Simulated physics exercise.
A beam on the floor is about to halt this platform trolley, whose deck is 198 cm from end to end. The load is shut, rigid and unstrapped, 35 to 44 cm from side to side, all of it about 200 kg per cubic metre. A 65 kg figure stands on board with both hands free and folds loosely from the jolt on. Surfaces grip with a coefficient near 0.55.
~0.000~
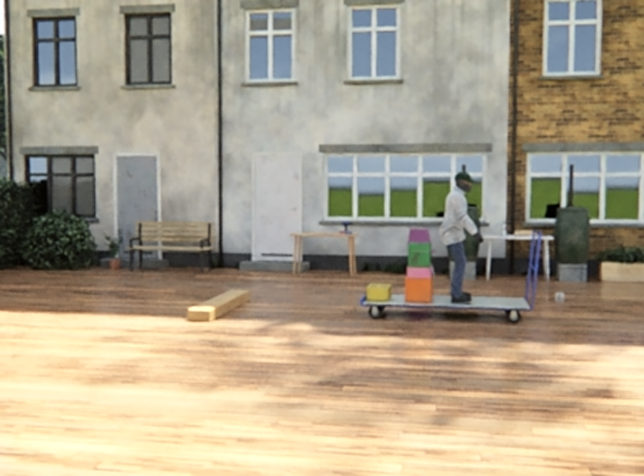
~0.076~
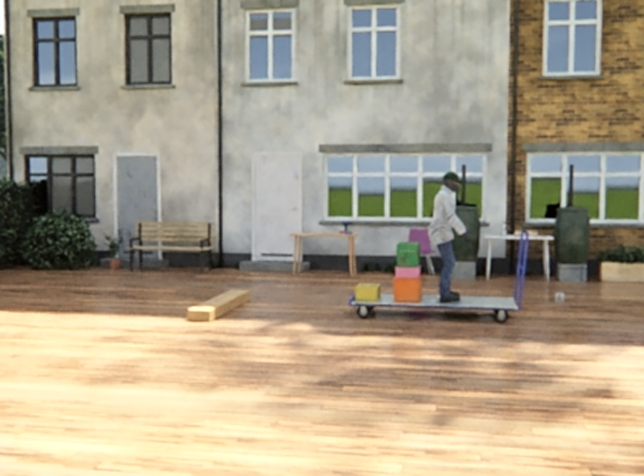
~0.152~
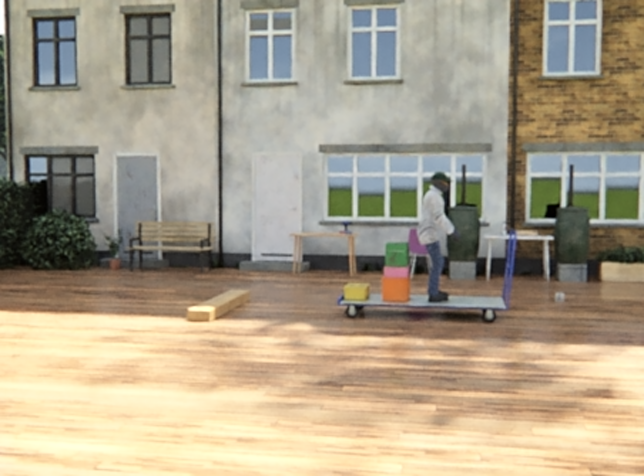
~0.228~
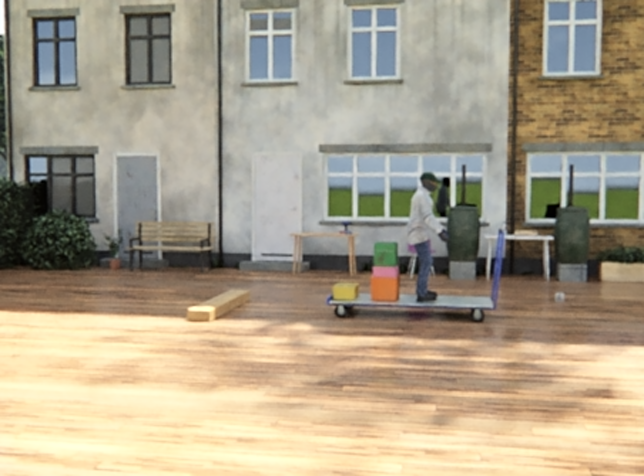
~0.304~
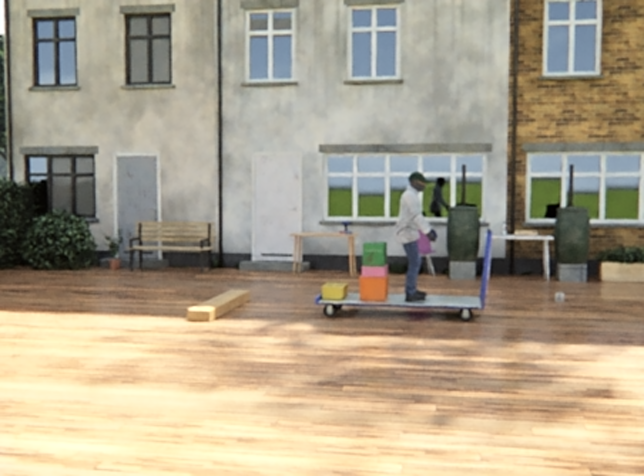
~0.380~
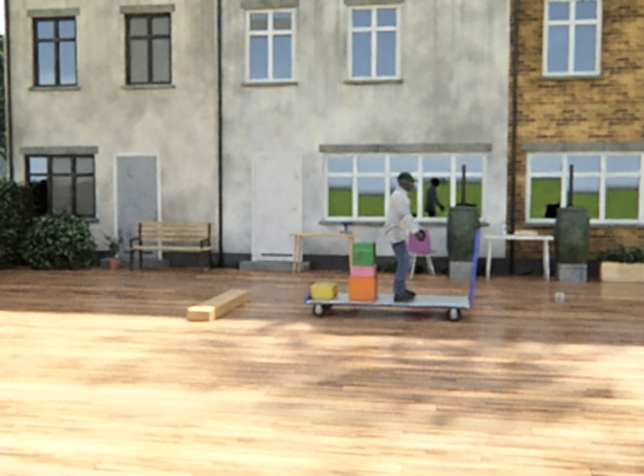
The clip opens on a capped figure standing on a flat trolley, facing right, behind a yellow box and a stack of green, pink and orange ones. The trolley rolls a short way left across the wooden floor, carrying rider and boxes together and narrowing the gap to a beam.
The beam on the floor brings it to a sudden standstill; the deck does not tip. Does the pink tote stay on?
In the end the pink tote keeps its place on the deck.
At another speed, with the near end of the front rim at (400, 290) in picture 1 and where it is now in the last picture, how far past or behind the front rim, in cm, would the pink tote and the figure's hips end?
In that case pink 10 past, hips 50 past.
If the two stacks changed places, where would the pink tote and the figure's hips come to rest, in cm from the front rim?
Then pink 40 past, hips 10 behind.
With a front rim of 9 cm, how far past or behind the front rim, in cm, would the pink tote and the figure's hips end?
Then pink 30 behind, hips 40 behind.
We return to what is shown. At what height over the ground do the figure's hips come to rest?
Roughly 15 cm above it.
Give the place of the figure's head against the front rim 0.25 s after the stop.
About 80 cm behind the rim.
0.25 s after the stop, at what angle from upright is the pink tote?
Roughly 10° from upright.
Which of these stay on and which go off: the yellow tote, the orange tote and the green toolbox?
Yellow on, orange on, green off.
After 1.00 s the deck stops.
After 1.25 s the pink tote is 39 cm behind the rim, tilted 10°, near (254, 266) in the last picture's view.
After 1.55 s the pink tote is 33 cm behind the rim, tilted 5°, near (249, 268) in the last picture's view.
After 2.00 s the pink tote is 36 cm behind the rim, tilted 0°, near (251, 268) in the last picture's view.
Final state at 5.0 s, past the rim, green toolbox; behind it, pink tote, yellow tote, orange tote and the figure's hips.
